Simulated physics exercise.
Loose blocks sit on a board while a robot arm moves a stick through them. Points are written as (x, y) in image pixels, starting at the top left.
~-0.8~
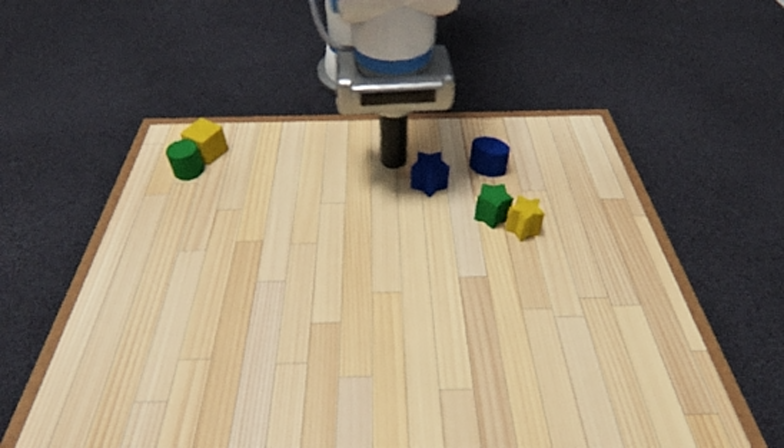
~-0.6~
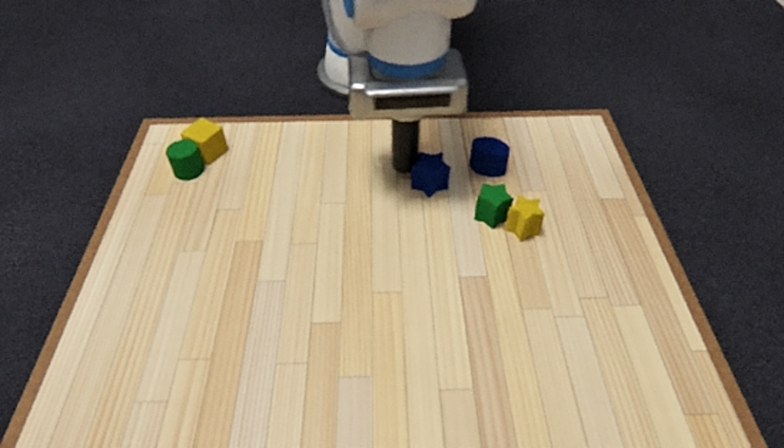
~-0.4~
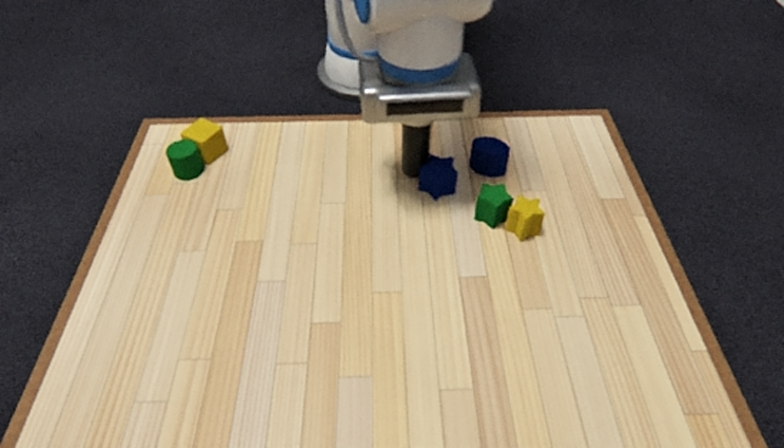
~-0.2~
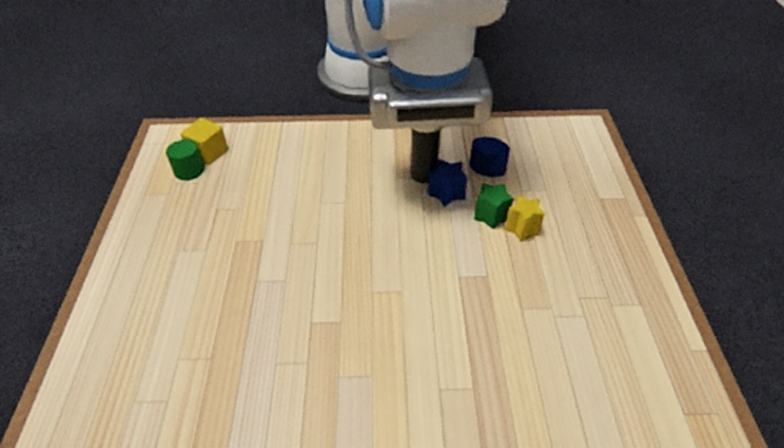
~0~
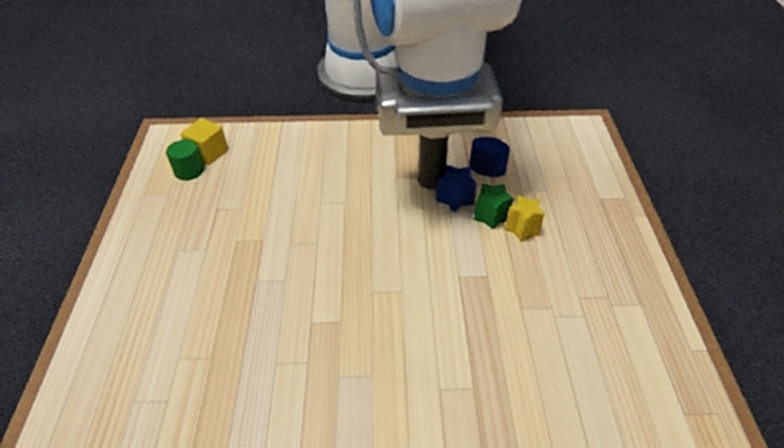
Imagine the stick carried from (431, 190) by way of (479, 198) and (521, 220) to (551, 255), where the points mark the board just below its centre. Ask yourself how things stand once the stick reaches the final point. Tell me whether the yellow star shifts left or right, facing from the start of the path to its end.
Gets pushed right.
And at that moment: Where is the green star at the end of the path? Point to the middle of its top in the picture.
Located at (597, 234).
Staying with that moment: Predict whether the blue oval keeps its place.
The answer is that it remains undisturbed.
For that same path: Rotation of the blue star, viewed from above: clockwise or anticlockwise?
Against the clock.
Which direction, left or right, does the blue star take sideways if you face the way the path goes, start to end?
It gets pushed left.
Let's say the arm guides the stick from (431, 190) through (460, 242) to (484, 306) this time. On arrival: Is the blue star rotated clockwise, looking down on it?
Going by the path, no.
What follows on the original path. One third of the way, stick at (481, 189); blue star at (510, 184); green star at (528, 205), turned 50° clockwise; yellow star at (550, 222).
Two thirds of the way, stick at (524, 211); blue star at (556, 204); green star at (576, 229), turned 80° clockwise; yellow star at (586, 253), turned 35° clockwise.
At the end, stick at (553, 246); blue star at (574, 212), turned 60° anticlockwise; blue oval not moved; green star at (597, 234), turned 130° clockwise; yellow star at (590, 257), turned 50° clockwise.
